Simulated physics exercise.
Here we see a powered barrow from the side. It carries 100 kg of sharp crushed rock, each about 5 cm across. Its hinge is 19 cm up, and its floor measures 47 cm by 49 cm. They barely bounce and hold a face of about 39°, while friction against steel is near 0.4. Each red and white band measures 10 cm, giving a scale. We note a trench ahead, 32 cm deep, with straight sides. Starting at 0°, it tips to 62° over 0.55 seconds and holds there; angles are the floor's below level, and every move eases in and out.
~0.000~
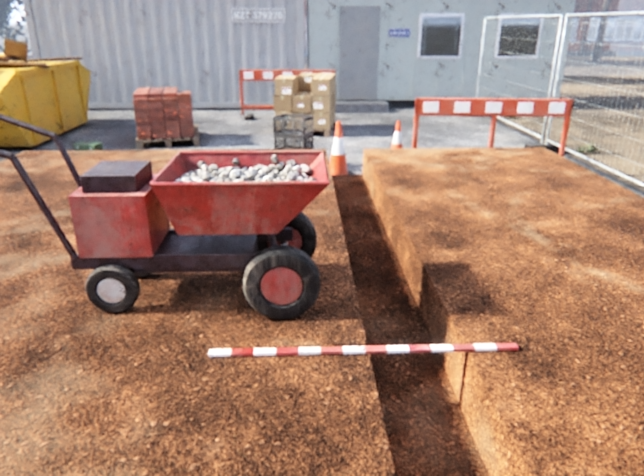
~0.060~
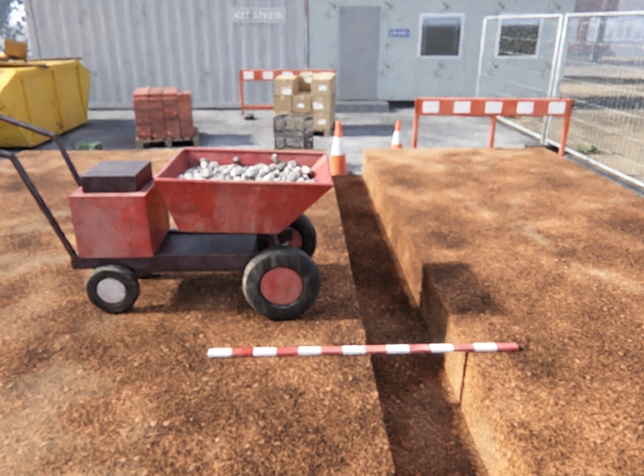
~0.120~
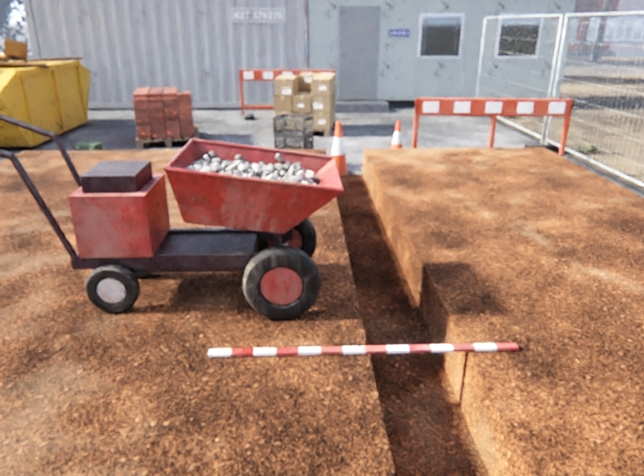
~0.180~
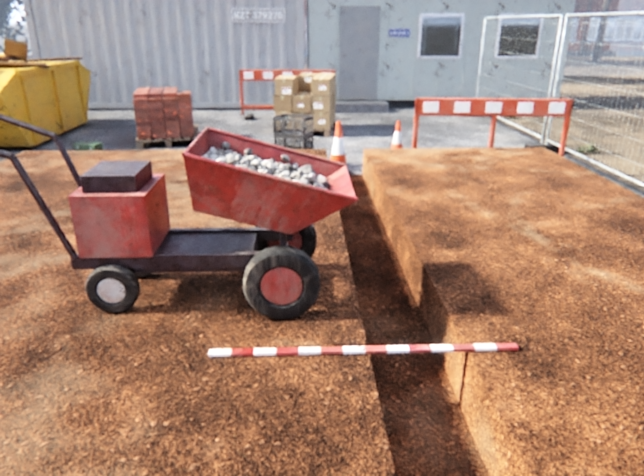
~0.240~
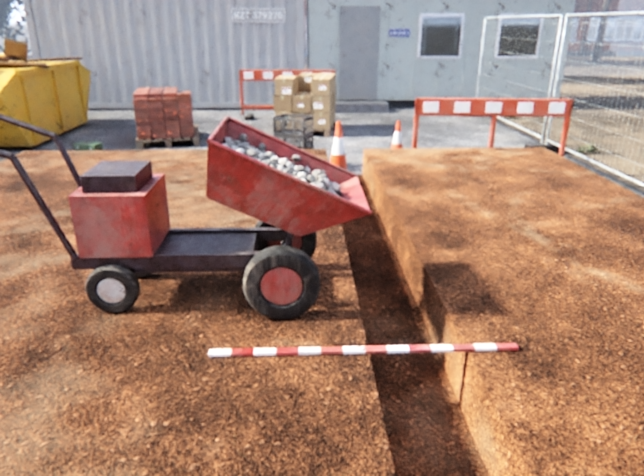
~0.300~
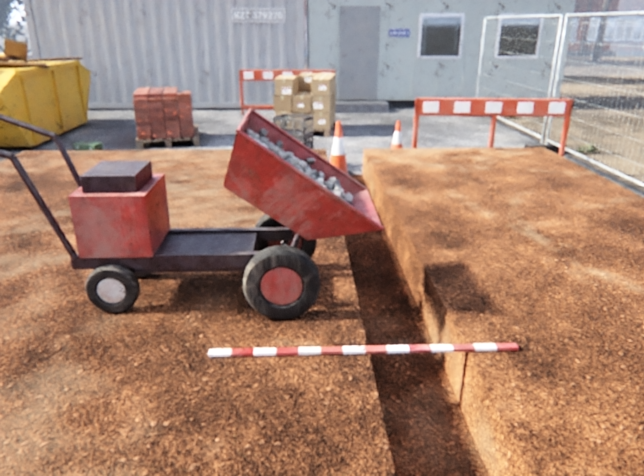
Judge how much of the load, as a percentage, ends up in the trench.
Around 57 %.
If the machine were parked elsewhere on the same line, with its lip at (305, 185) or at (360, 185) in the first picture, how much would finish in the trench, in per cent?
Roughly 70 per cent, then 30 per cent.
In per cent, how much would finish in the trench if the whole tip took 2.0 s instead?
Roughly 65% would finish there.
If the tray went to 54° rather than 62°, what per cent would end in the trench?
It would be near 35 per cent.
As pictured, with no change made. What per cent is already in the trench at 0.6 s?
Around 10 per cent of it, at that instant.
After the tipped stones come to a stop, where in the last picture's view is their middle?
Middle at around (418, 325), I'd say.
After 0.4 s the floor is at 52°; 100 % in the tray; the foremost stones are at (371, 231).
After 0.6 s the floor is at 62°; 90 % in the tray, 10 % in the trench; the foremost stones are at (430, 284).
After 1.0 s the floor is at 62°; 41 % in the tray, 38 % in the trench, 21 % past the trench; the foremost stones are at (515, 283).
After 3.0 s the floor is at 62°; 23 % in the tray, 57 % in the trench, 21 % past the trench; the foremost stones are at (562, 283).
